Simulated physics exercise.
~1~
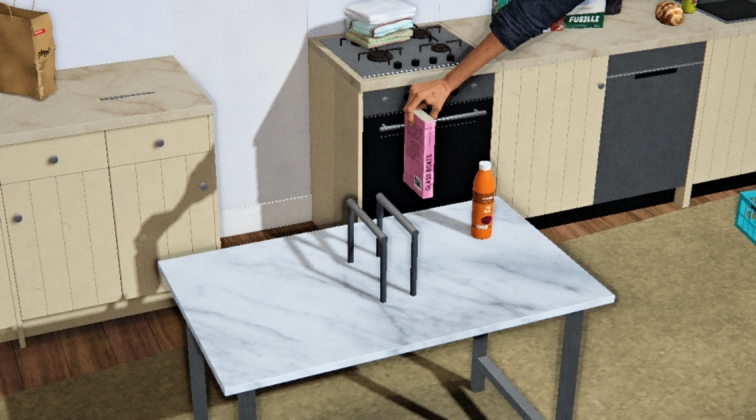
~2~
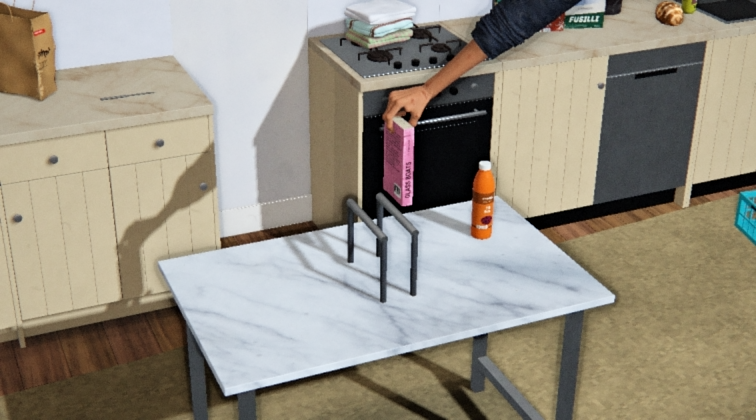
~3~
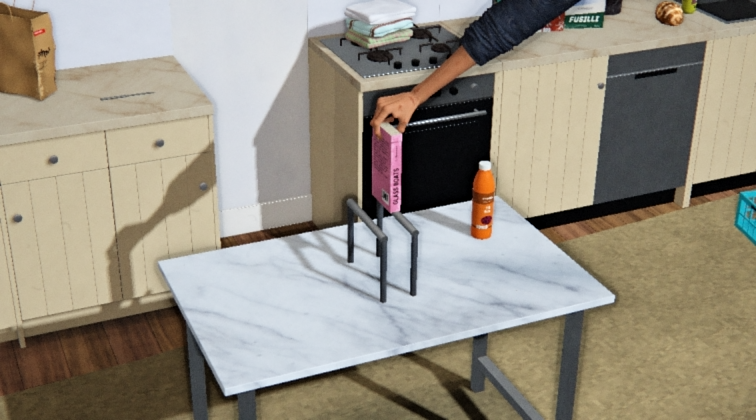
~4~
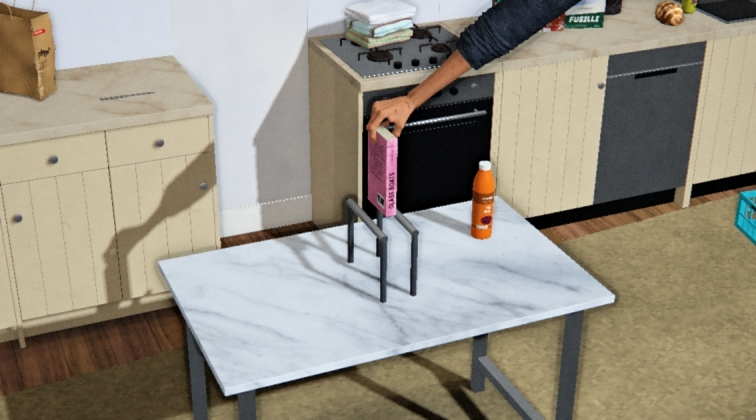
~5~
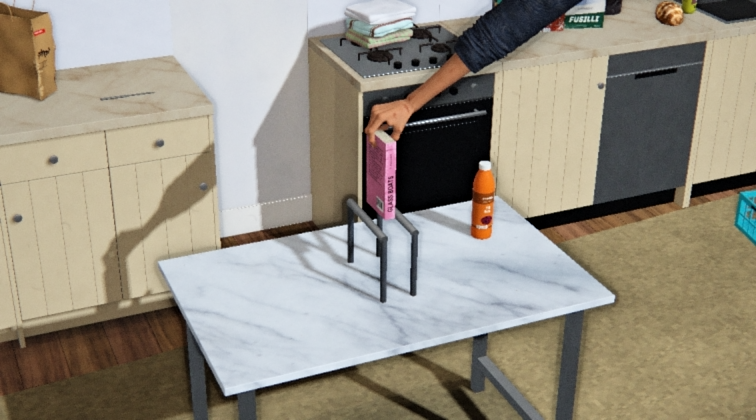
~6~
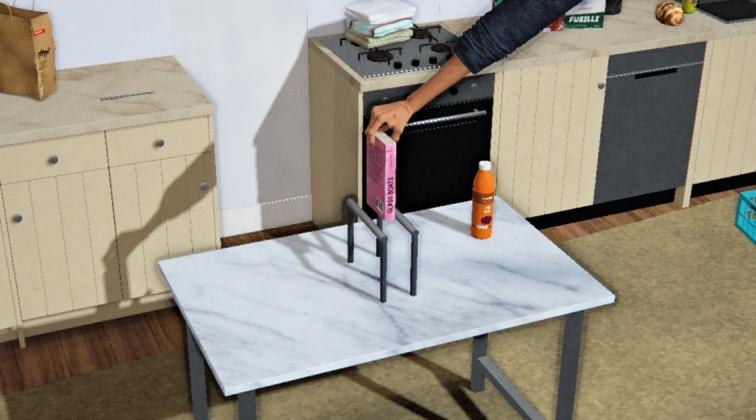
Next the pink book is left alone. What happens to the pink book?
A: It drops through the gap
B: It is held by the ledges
It drops through the gap (A).
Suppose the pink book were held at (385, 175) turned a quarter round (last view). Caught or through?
Let go there, it does not get through.
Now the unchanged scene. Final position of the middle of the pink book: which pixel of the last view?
End point in the final view: About (380, 244).
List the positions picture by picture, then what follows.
In the first picture, on its way; pink book (419, 152); orange bottle (483, 200).
In the second picture, on its way; pink book (398, 159); orange bottle (483, 200).
In the third picture, on its way; pink book (386, 165); orange bottle (483, 200).
In the fourth picture, on its way; pink book (382, 169); orange bottle (483, 200).
In the fifth picture, poised above the slot; pink book (381, 173); orange bottle (483, 200).
In the sixth picture, poised above the slot; pink book (381, 174); orange bottle (483, 200).
Then, 0.20 s past the last view, pink book displaced about its own width near (381, 204).
Then, 0.30 s past the last view, pink book displaced well along near (380, 242).
Then, 0.40 s past the last view, as before.
Finally, moved from the start, pink book; orange bottle still in place. Final places as the last picture's camera would see them, pink book near (380, 244). The book drops through.
